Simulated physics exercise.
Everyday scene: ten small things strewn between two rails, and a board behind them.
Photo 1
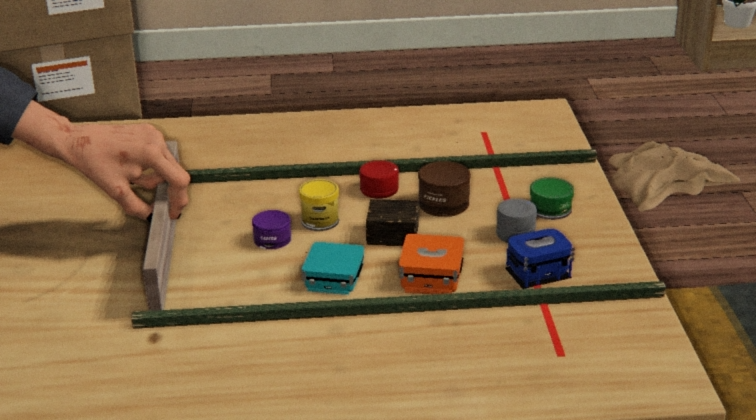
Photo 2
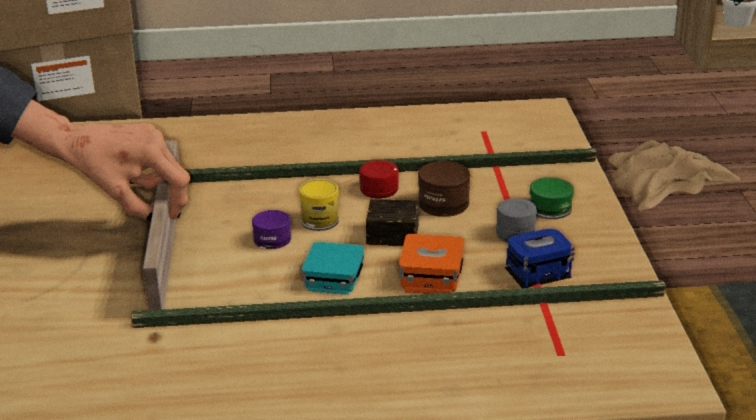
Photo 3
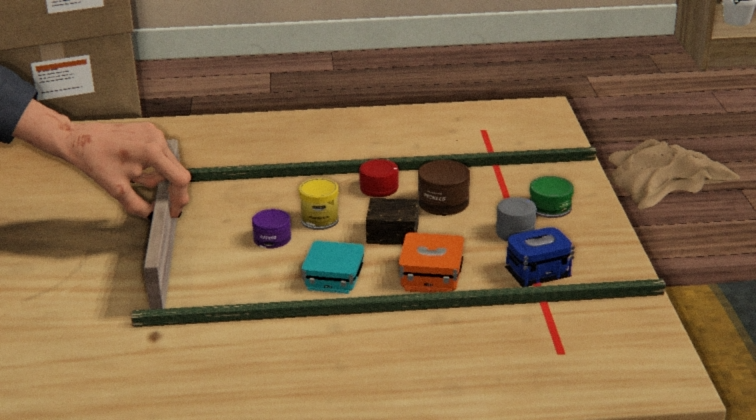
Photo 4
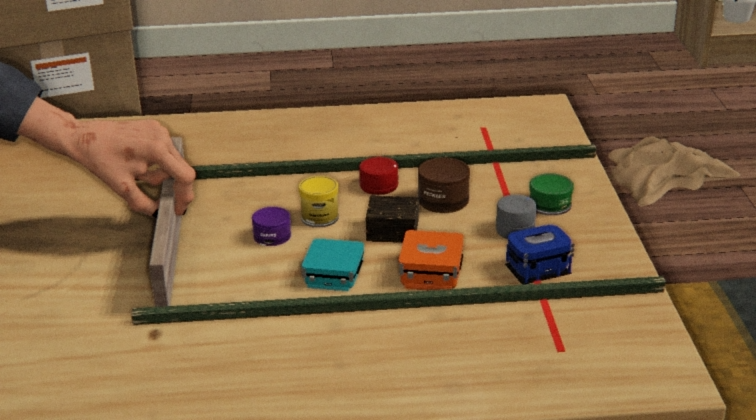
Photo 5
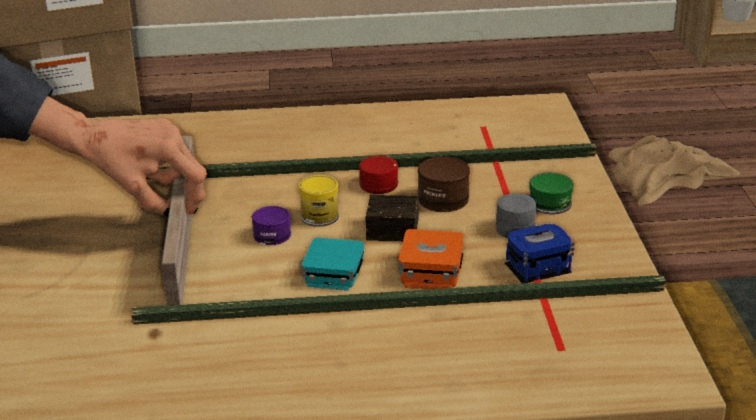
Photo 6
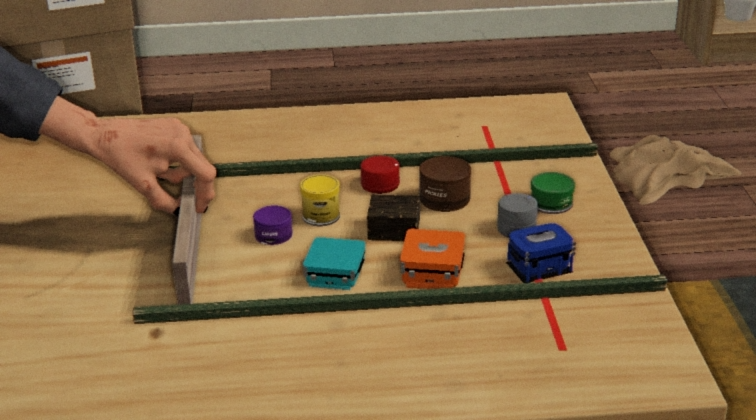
The footage shows a hand holding a board upright behind ten small colourful containers and blocks between two green rails on a wooden table, then sliding it slightly right towards them while the objects stay essentially still.
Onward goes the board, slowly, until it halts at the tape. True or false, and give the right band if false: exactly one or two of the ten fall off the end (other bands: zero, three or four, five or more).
True.
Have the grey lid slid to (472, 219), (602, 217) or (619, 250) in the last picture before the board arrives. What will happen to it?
In order, the grey lid sits tight; sits tight; leaves the top.
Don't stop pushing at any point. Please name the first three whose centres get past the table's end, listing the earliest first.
First the blue case, next the grey lid, then the green tin.
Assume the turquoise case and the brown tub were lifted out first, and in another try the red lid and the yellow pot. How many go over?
You'd count 0 the first time and 1 the second time.
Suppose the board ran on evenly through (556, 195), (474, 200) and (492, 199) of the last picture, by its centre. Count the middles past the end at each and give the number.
In order of the places given, that's 4, 0 and 0.
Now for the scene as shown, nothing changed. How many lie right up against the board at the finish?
So the total is 4.
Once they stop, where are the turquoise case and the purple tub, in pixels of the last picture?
Final pixels, roughly: (556, 248) for the first, (537, 214) for the other.
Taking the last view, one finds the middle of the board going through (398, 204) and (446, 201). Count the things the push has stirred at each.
Answer - first 8, then 9.
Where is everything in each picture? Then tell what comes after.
In the first picture, green tin (551, 198); blue case (539, 258); grey lid (516, 221); board (164, 222); tape (517, 227).
In the second picture, blue case (539, 257); yellow pot (319, 205).
In the third picture, grey lid (516, 219); black block (393, 222).
In the fourth picture, green tin (551, 194); red lid (379, 176).
In the fifth picture, blue case (539, 252); purple tub (272, 225).
In the sixth picture, green tin (552, 193); blue case (540, 252); grey lid (517, 216); board (191, 216); tape (518, 221).
Soon after, none off yet; green tin at rest near (552, 193); blue case at rest near (540, 252); grey lid at rest near (517, 216).
After that, none off yet; green tin moving near (559, 192); blue case displaced about its own width near (616, 250); grey lid displaced about its own width near (575, 210).
In the end, the number that fall off is one or two; gone, blue case.
